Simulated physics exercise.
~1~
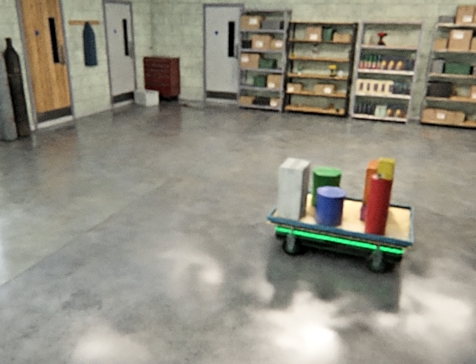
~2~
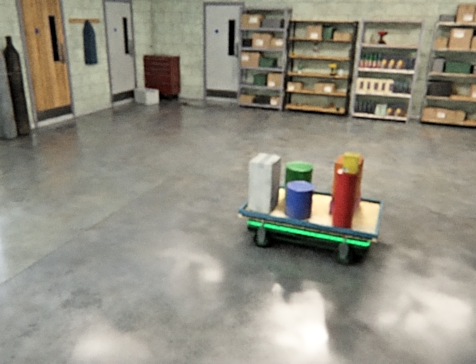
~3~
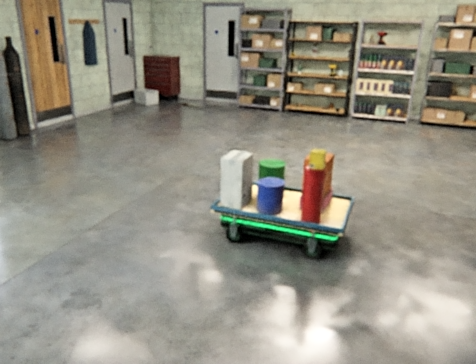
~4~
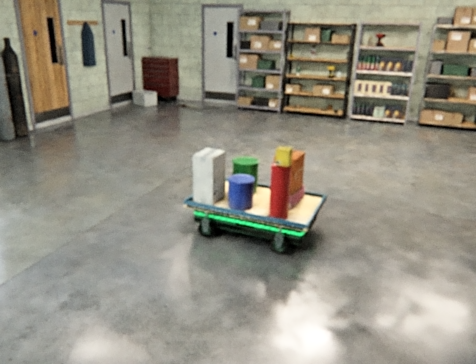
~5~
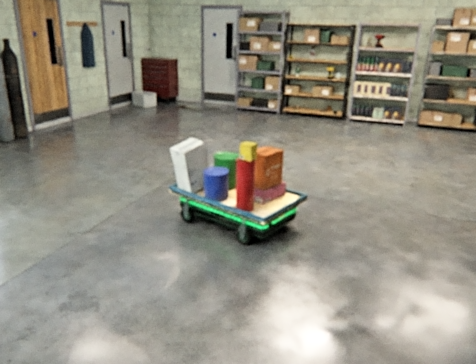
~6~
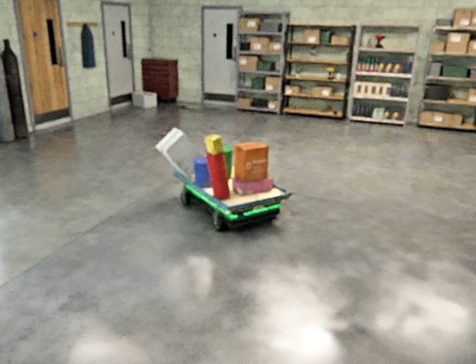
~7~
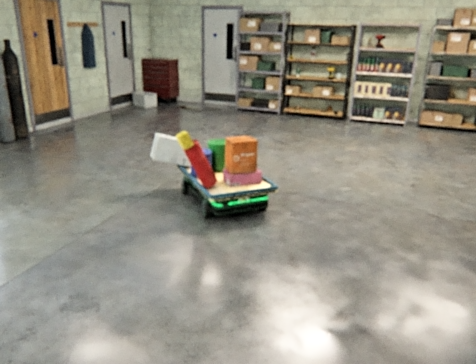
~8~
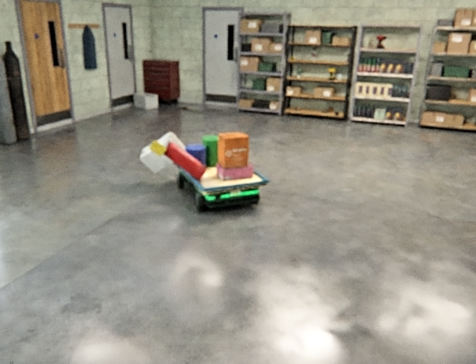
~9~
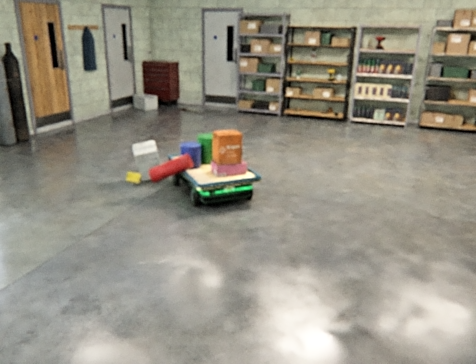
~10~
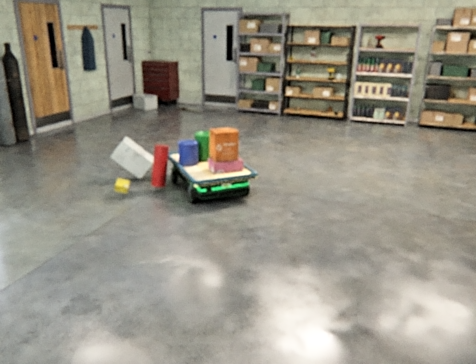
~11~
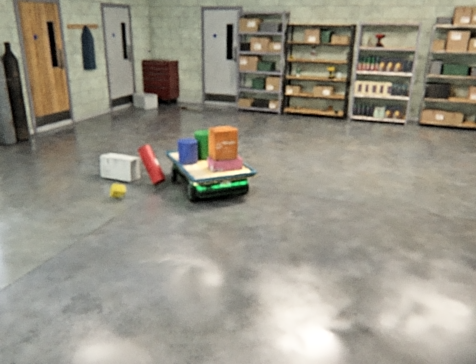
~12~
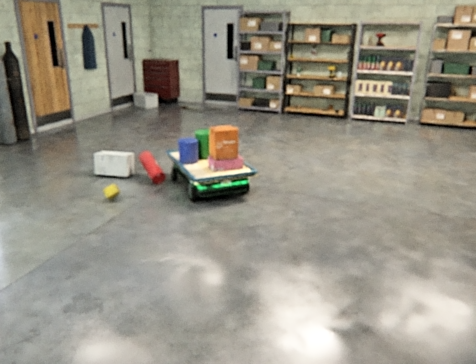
At the start, a flat delivery cart with a glowing green edge carries a white box, green and blue pails, a red canister with a yellow box, and other items across a grey workshop floor. It rolls leftward, then turns, revealing an orange box resting on a pink parcel. As it swings round, the white box leans outward, and the red canister and yellow box tip after it. All three tumble off the left side onto the floor. The cart slows to a stop, with the fallen items lying beside it and the rest still aboard.
